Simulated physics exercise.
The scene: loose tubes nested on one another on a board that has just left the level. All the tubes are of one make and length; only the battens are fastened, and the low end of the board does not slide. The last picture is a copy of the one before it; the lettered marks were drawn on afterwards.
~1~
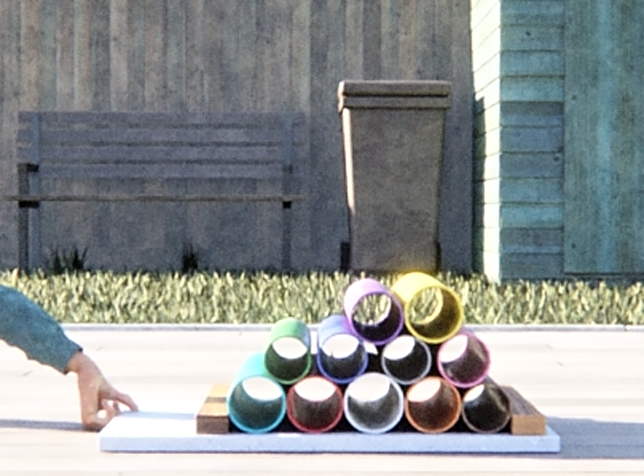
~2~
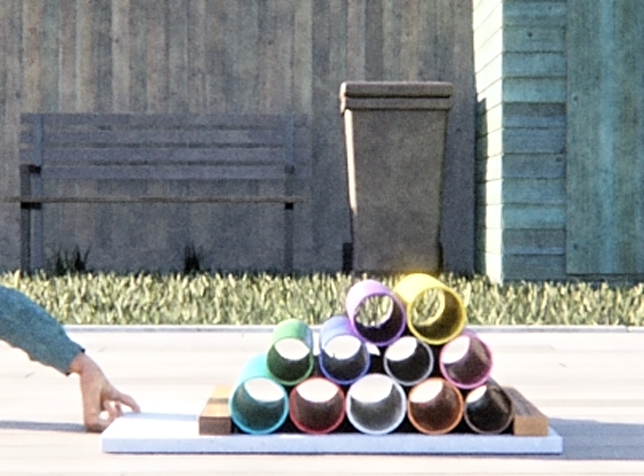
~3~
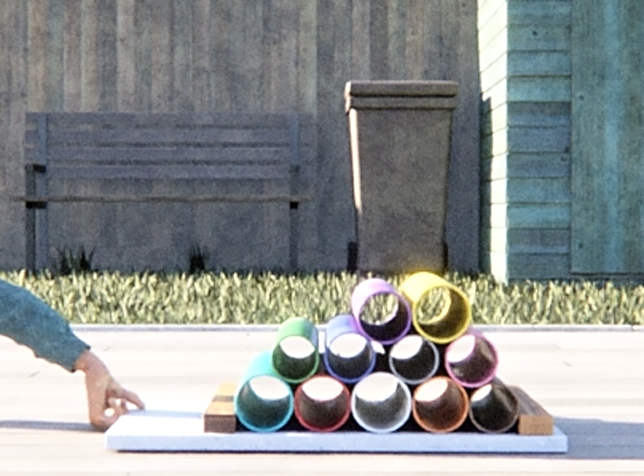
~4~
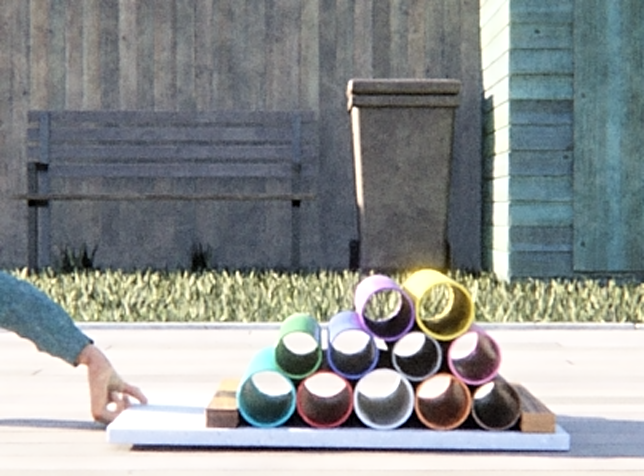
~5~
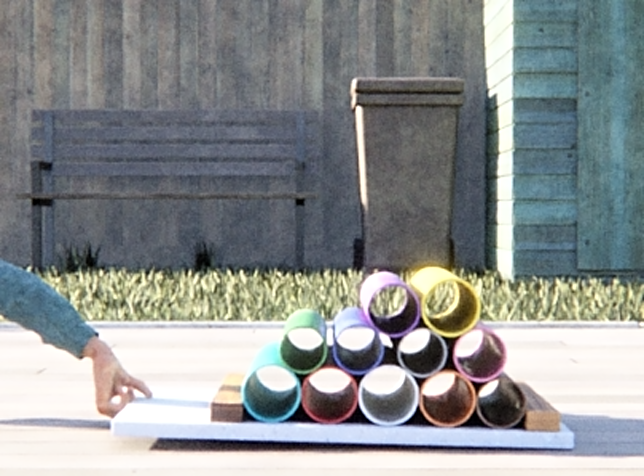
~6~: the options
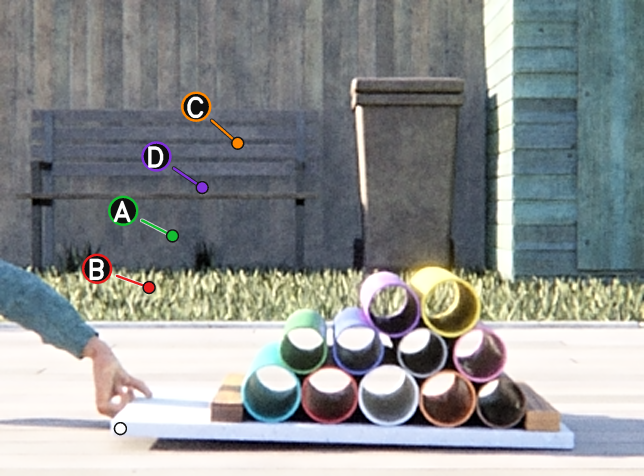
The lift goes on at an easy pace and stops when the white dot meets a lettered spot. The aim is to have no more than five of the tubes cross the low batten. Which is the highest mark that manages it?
No higher than A.
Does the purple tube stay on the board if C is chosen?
No.
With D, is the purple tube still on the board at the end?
The purple tube: No.
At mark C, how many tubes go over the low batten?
The count is six.
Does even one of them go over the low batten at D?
Yes.
On the marked copy, A at (172, 236); B at (149, 287); C at (237, 143); D at (202, 188); the white dot at (121, 428).
With A. Early on, board at 19°.
Further on, board at 27°.
At the end, board at 27°, four over the low batten (pink, grey, purple, yellow).
As for the rest, B none over the low batten; C six over the low batten; D six over the low batten.
